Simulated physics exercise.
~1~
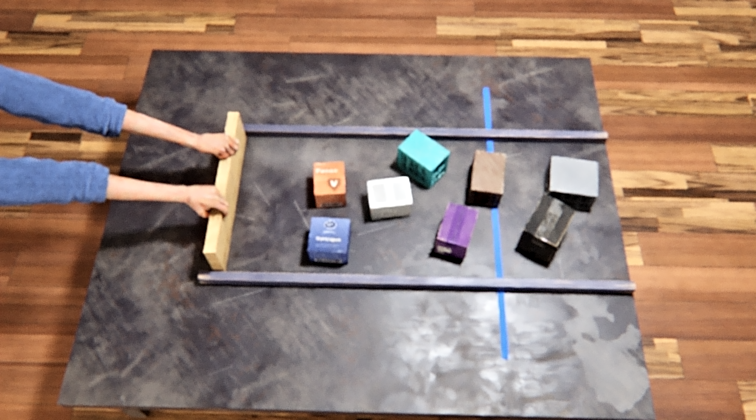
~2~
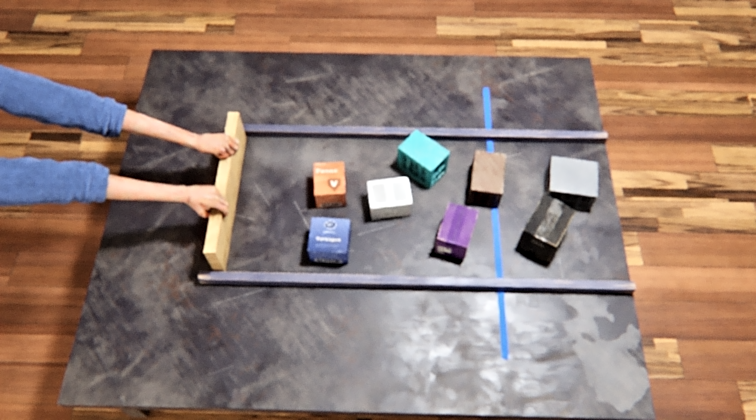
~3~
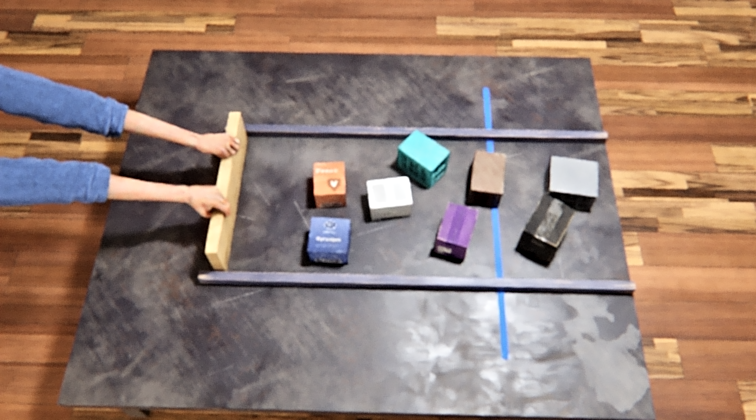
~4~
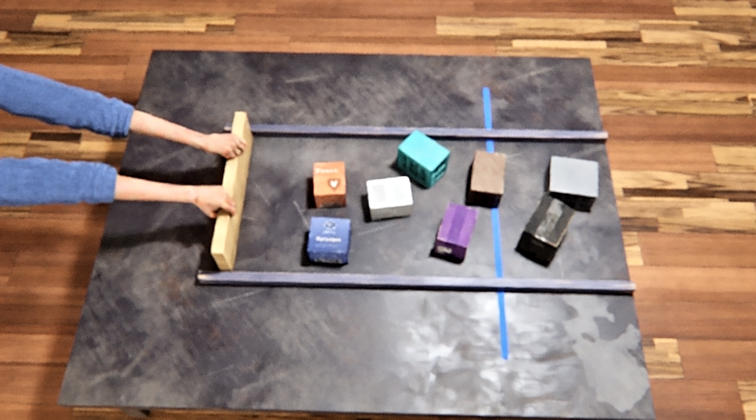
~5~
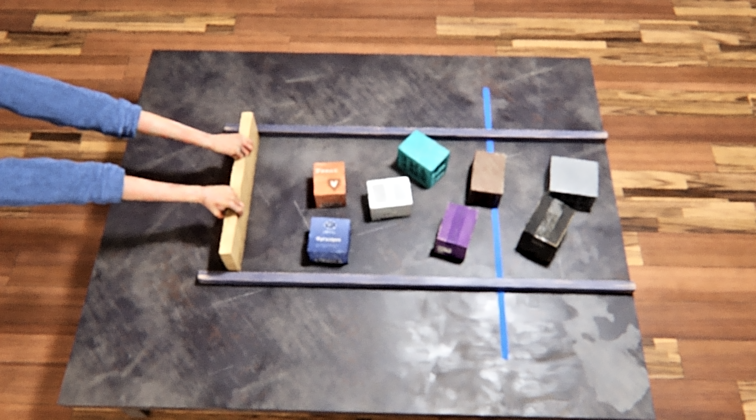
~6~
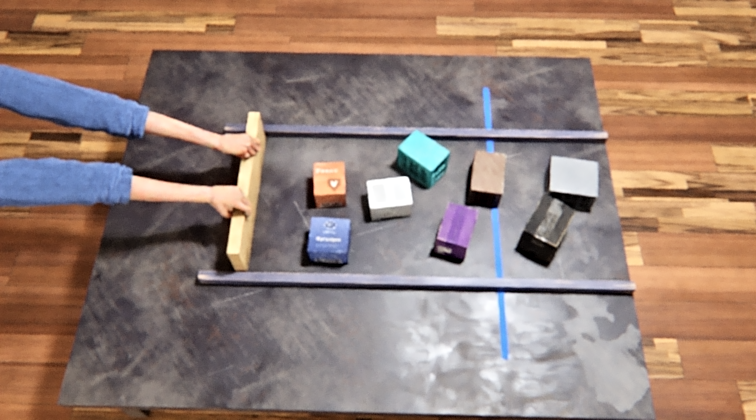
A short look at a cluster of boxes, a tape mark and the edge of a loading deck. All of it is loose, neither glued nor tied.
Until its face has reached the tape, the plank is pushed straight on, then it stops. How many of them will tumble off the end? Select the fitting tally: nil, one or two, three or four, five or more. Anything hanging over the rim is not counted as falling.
Lost: Nothing.
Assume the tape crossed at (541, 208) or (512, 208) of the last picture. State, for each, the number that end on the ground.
You'd get 2 the first time and 1 the second.
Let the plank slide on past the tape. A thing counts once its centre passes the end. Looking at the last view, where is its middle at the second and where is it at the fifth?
(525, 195), then (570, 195).
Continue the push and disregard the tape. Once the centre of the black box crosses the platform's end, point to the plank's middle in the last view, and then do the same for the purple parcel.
Its middle is around (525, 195) and around (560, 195).
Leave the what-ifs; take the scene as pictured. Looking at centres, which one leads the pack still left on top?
Grey crate, foremost.
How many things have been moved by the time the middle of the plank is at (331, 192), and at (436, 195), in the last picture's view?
At the first spot the count is 2, and at the second it is 7.
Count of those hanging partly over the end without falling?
Overhanging ones - 1.
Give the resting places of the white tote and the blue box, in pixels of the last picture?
Okay, so first (548, 206), and next (518, 244).
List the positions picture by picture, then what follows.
Grey crate (571, 184); black box (546, 228); brown crate (487, 179); plank (227, 190); tape (495, 207), in the first picture.
Black box (546, 229); blue box (330, 241), in the second picture.
Brown crate (487, 179); turquoise crate (423, 160), in the third picture.
Grey crate (571, 184); orange box (330, 185), in the fourth picture.
Black box (546, 229); plank (241, 190), in the fifth picture.
Grey crate (571, 184); black box (546, 229); brown crate (487, 179); plank (248, 190); tape (495, 207), in the sixth picture.
Early on, none off yet; grey crate at rest near (571, 184); black box at rest near (546, 229); brown crate at rest near (487, 179).
Finally, the number that fall off is zero.
